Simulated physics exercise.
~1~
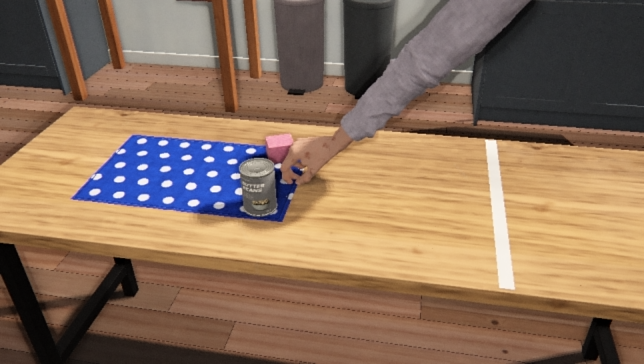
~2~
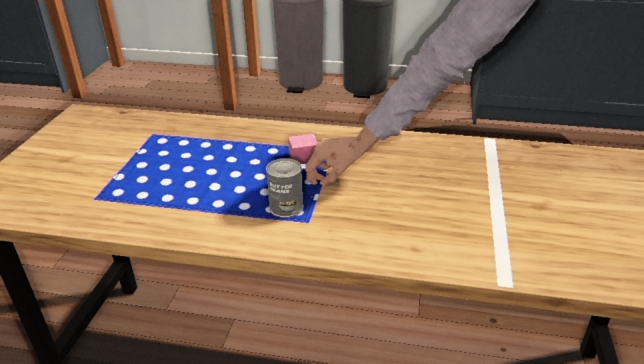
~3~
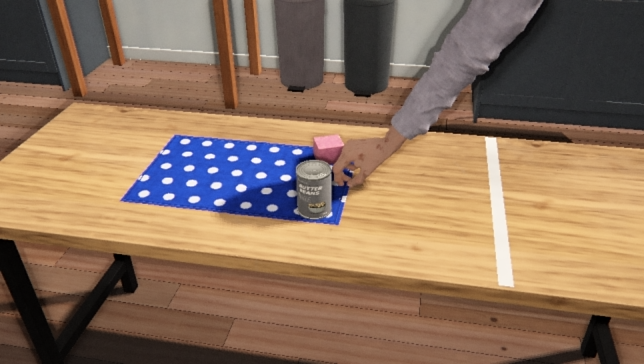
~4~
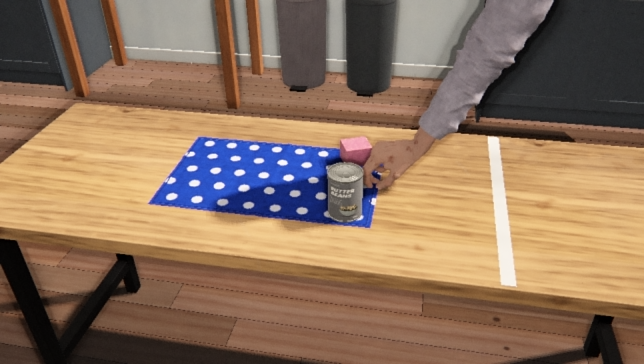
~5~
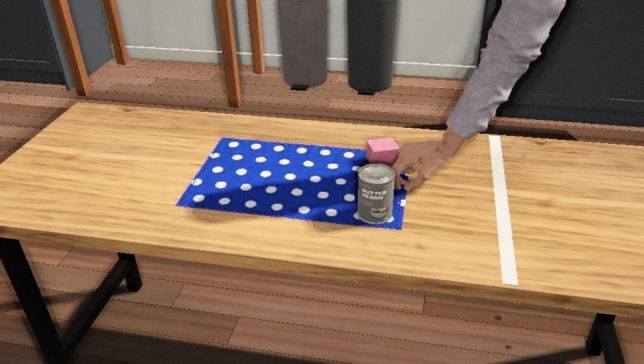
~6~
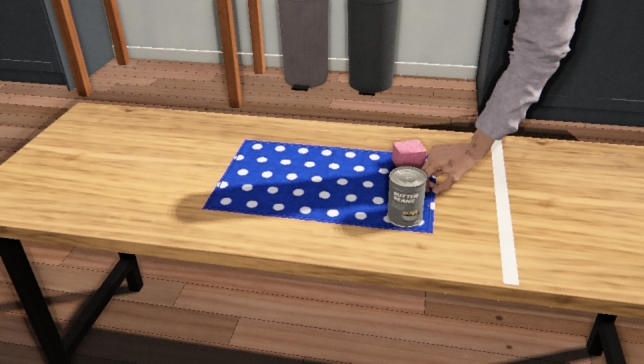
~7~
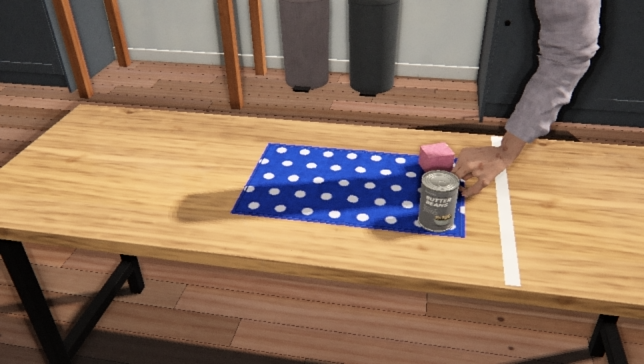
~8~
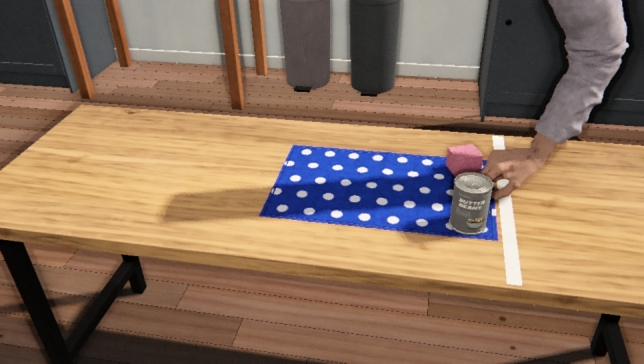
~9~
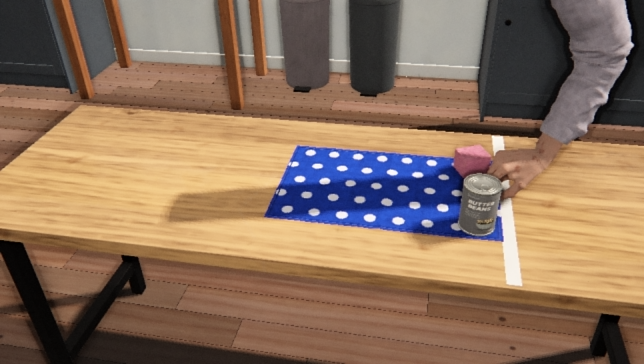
Hand pulling a blue polka-dot place mat carrying a grey tin and pink block rightward along a wooden table, stopping at white tape.
